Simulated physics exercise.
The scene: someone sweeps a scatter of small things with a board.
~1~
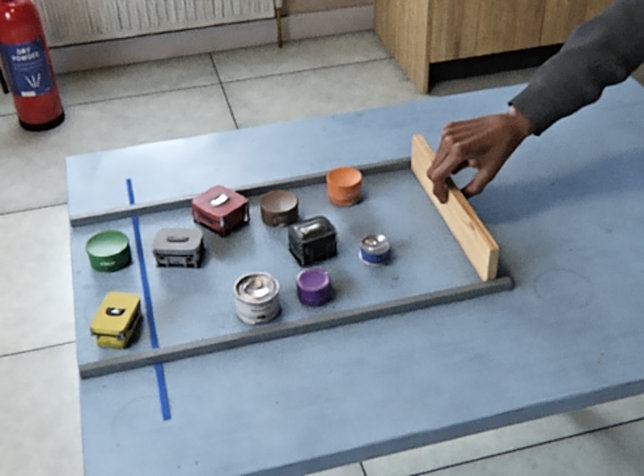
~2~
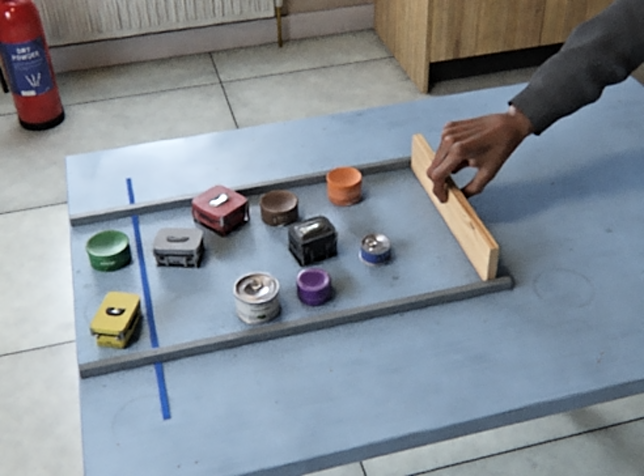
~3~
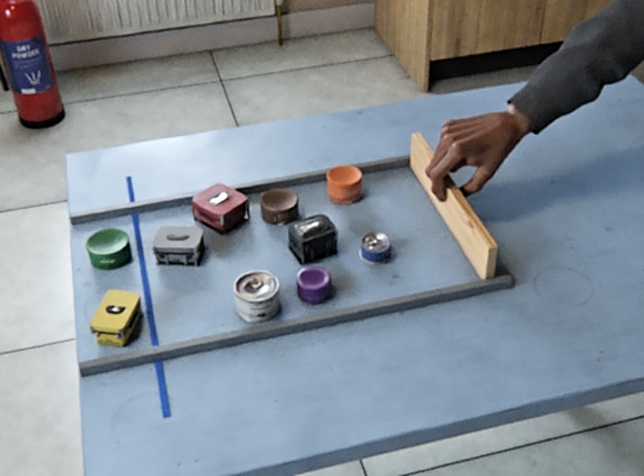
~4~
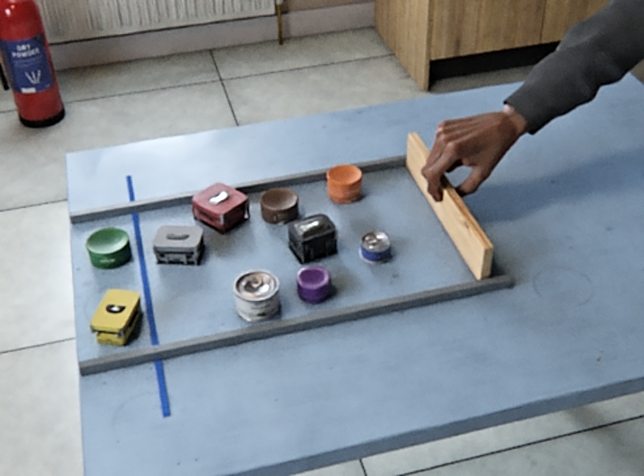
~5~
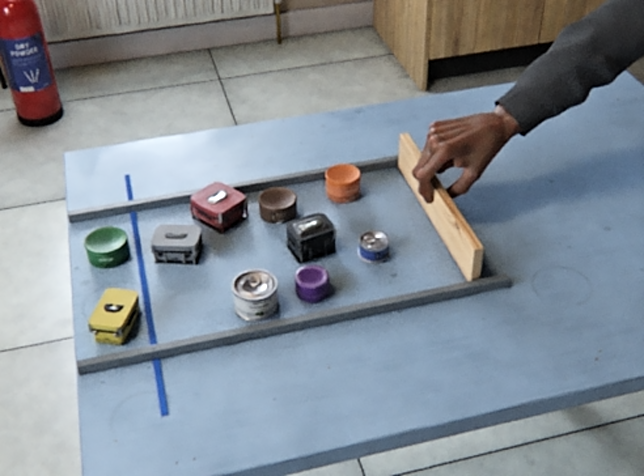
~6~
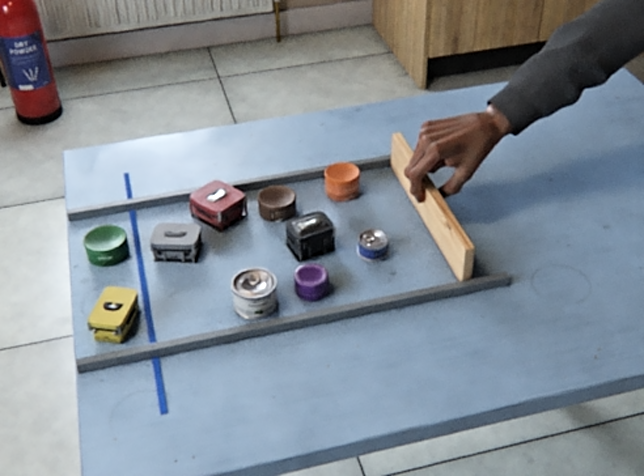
On a blue table, a hand slides a wooden board slightly left toward scattered small containers.
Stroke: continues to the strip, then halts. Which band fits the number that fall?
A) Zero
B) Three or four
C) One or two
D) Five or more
C.
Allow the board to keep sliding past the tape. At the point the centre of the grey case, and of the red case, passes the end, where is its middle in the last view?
Roughly (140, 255); roughly (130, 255).
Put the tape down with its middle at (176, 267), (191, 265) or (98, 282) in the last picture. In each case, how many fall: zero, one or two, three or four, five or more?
One after another: None at all; none; more than four.
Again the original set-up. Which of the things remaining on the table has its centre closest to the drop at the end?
Result: Grey case.
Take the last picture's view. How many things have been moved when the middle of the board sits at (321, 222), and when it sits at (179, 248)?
So 5, and at the other place 10.
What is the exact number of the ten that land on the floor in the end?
My count gives 1.
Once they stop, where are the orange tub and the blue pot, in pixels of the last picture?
In the last picture the orange tub sits around (115, 217) and the blue pot around (129, 295).
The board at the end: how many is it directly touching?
5 touch it.
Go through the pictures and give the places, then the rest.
Green tub (109, 251); yellow case (118, 321); grey case (179, 248); board (451, 204); tape (144, 279), in the first picture.
Yellow case (118, 320); red case (220, 210), in the second picture.
Grey case (179, 246); blue pot (375, 248), in the third picture.
Green tub (109, 248); orange tub (345, 184), in the fourth picture.
Yellow case (116, 317); black case (311, 237), in the fifth picture.
Green tub (107, 246); yellow case (115, 315); grey case (177, 243); board (429, 203); tape (142, 274), in the sixth picture.
Early on, none off yet; green tub at rest near (107, 246); yellow case at rest near (115, 315); grey case at rest near (177, 243).
A while later, none off yet; green tub travelled about its own width near (74, 250); yellow case moving near (109, 316); grey case travelled about its own width near (117, 257).
Finally, the number that fall off is one or two; lost, green tub.
